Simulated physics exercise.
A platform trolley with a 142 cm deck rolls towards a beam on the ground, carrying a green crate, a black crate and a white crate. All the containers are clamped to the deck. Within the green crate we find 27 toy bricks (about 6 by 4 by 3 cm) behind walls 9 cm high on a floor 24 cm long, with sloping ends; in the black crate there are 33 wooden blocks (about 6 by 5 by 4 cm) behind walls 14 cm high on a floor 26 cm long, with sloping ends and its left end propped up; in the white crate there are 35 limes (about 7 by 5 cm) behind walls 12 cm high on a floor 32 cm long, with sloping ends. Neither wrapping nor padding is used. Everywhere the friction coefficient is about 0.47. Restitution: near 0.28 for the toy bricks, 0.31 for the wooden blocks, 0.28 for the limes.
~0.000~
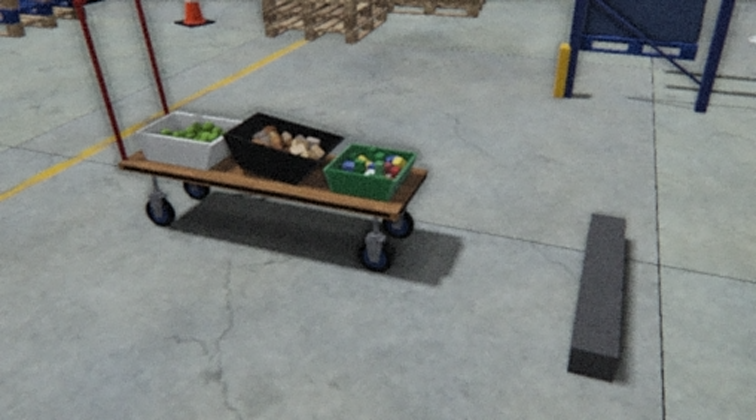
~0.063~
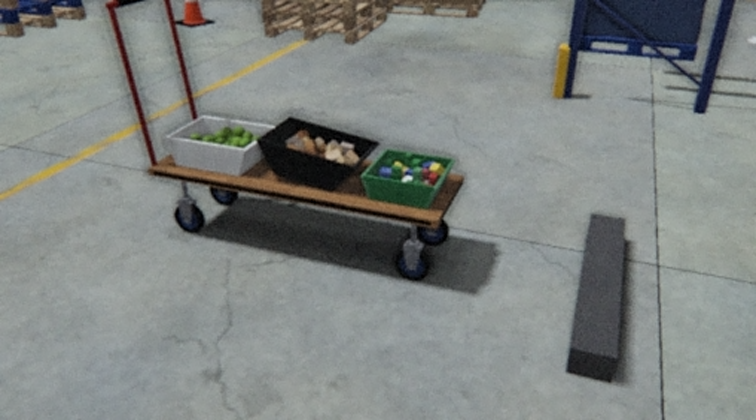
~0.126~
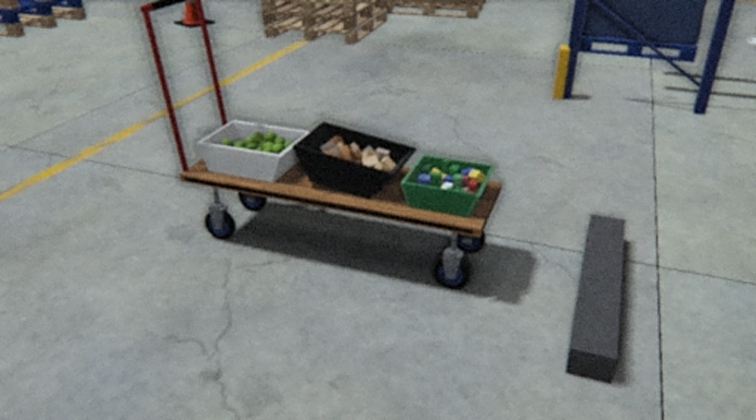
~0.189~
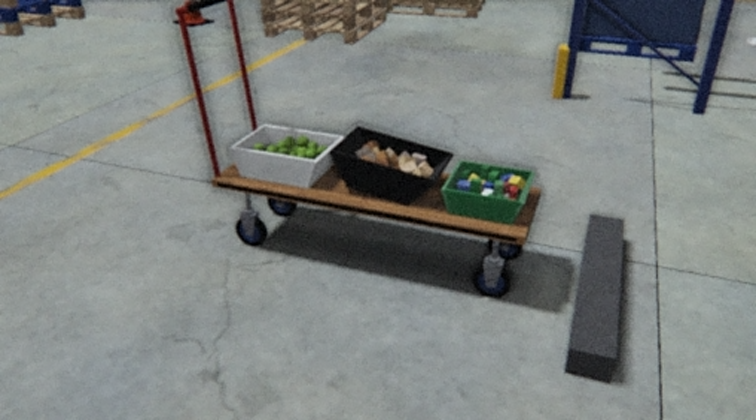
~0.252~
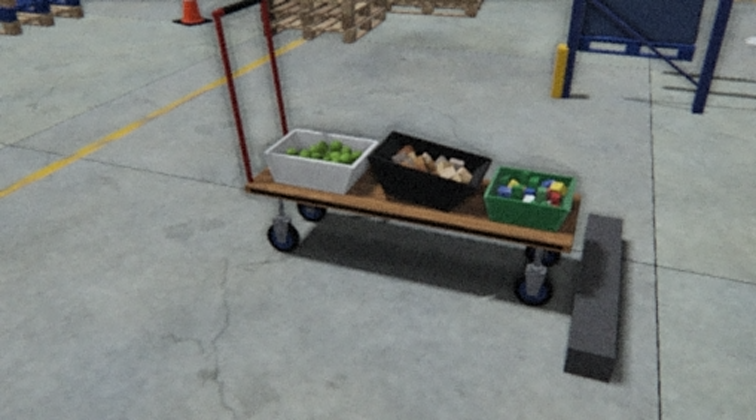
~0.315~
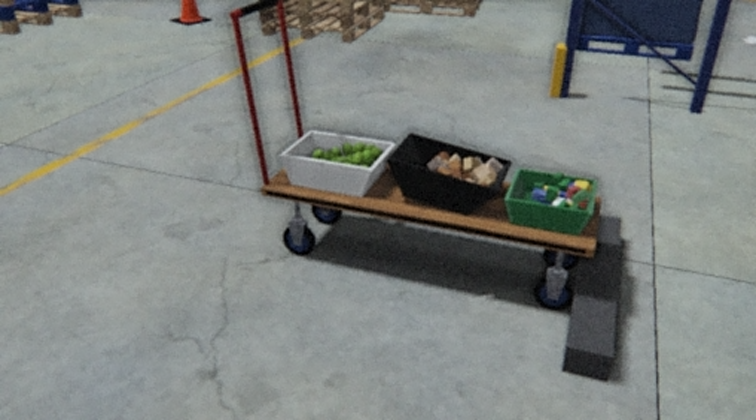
A flat wooden trolley with a tall red handle at its left end stands on a grey concrete warehouse floor, seen from above and to one side by a still camera. It carries a white crate of limes, a black crate of wooden blocks and a green crate of colourful toy bricks, left to right. The trolley rolls rightward to a dark beam, the crates keeping their places.
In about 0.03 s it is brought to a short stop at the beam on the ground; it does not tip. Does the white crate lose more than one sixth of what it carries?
Spilled: Lower than a sixth.
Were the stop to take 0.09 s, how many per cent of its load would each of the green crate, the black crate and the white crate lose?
Result - green crate: 10 percent, black crate: 10 percent, white crate: 0 percent.
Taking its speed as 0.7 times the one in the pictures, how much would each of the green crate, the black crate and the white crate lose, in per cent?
Green crate 0, black crate 0, white crate 0 per cent.
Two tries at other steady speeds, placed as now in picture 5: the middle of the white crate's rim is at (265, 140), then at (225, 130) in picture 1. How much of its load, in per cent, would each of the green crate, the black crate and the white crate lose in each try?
For the green crate it's 0 % and then 0 %, for the black crate 0 % and then 0 %, and for the white crate 0 % and then 0 %.
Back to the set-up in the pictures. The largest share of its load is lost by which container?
That would be the black crate.
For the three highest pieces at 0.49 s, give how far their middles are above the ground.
Mean height: Some 64 cm.
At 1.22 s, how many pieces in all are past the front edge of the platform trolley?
I count about 2 pieces out front at that moment.
After 0.37 s, the green crate has all 27, the black crate has all 33 and the white crate has all 35.
After 0.49 s, the green crate is down by 2 of 27, the black crate is down by 5 of 33 and the white crate is down by 2 of 35.
After 0.72 s, the green crate is down by 2 of 27, the black crate is down by 9 of 33 and the white crate is down by 3 of 35.
When it is over (at 1.22 s), the green crate is down by 2 of 27, the black crate is down by 9 of 33 and the white crate is down by 3 of 35. Asked share, 3 of 35, 9 per cent.
